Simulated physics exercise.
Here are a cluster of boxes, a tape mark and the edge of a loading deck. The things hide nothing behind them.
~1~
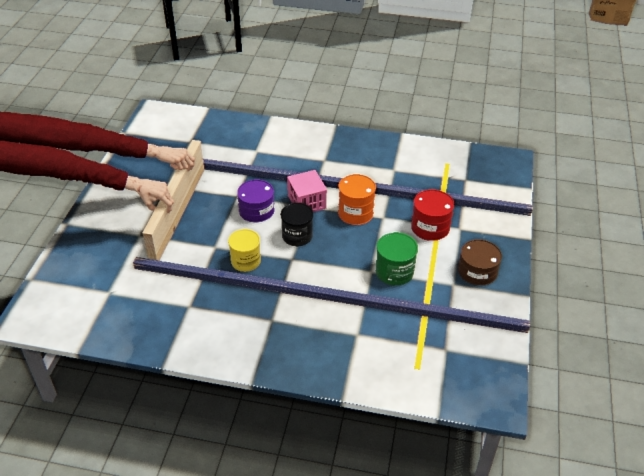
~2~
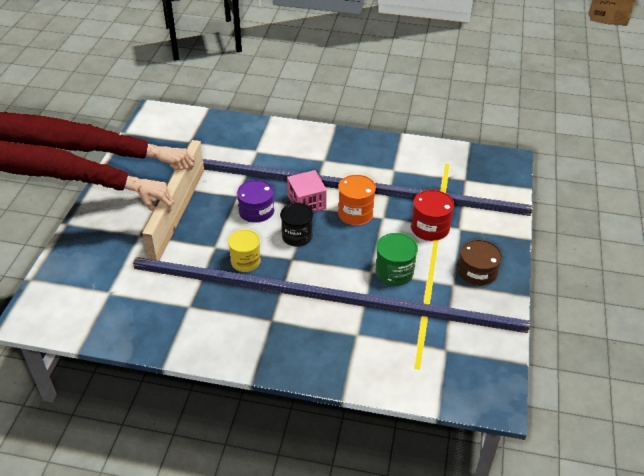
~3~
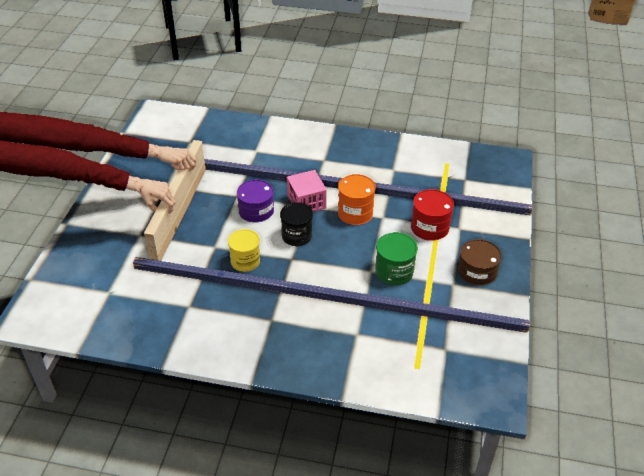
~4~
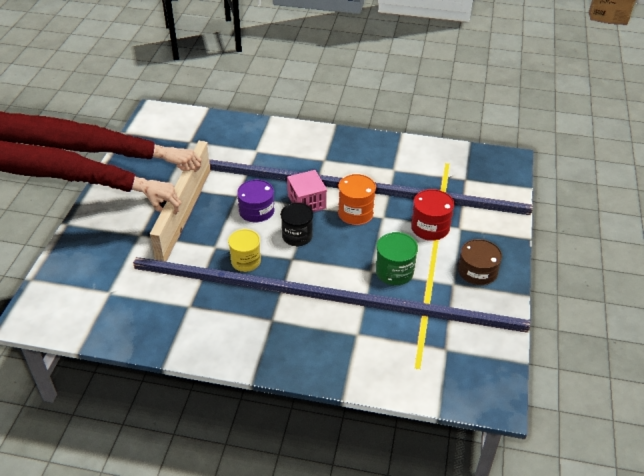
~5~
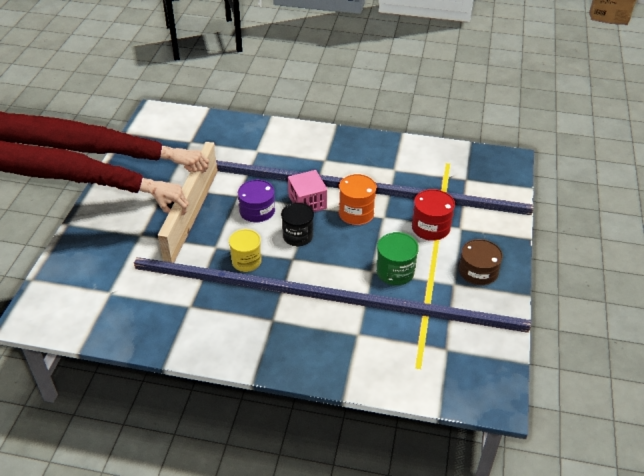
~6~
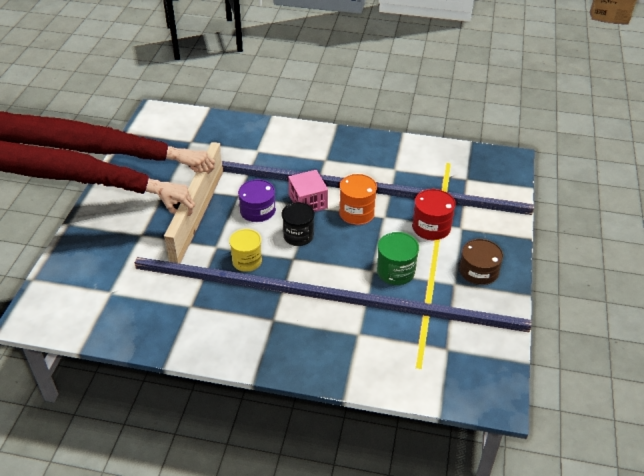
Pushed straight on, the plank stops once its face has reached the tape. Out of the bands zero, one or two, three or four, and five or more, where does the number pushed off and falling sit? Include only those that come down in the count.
My prediction is no fallers.
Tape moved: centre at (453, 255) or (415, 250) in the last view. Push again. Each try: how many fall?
In the first try the count is 1, and in the second it is 0.
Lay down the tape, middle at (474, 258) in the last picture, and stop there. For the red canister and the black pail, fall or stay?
The red canister does not stay; as for the black pail, it remains in place.
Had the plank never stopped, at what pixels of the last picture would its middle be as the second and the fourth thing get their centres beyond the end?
About (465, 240), then (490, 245).
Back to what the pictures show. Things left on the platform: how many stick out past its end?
The figure is 1.
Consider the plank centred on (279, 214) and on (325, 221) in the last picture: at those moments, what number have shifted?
The counts are 4 and 5.
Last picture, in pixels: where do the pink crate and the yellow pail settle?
Same order as the question: First (459, 206), second (446, 289).
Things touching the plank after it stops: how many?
Number: 4.
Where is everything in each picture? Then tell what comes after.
In the first frame, brown canister (480, 262); red canister (432, 215); green pail (396, 259); plank (176, 199); tape (434, 253).
In the second frame, red canister (432, 215); yellow pail (245, 251).
In the third frame, green pail (396, 259); black pail (297, 225).
In the fourth frame, brown canister (480, 262); orange canister (357, 199).
In the fifth frame, red canister (433, 215); pink crate (308, 193).
In the sixth frame, brown canister (481, 262); red canister (434, 215); green pail (397, 259); plank (196, 202); tape (436, 253).
Soon after, none off yet; brown canister at rest near (481, 262); red canister at rest near (434, 215); green pail at rest near (397, 259).
Then, none off yet; brown canister at rest near (481, 262); red canister moved a little near (447, 217); green pail at rest near (397, 259).
At rest, the number that fall off is zero.
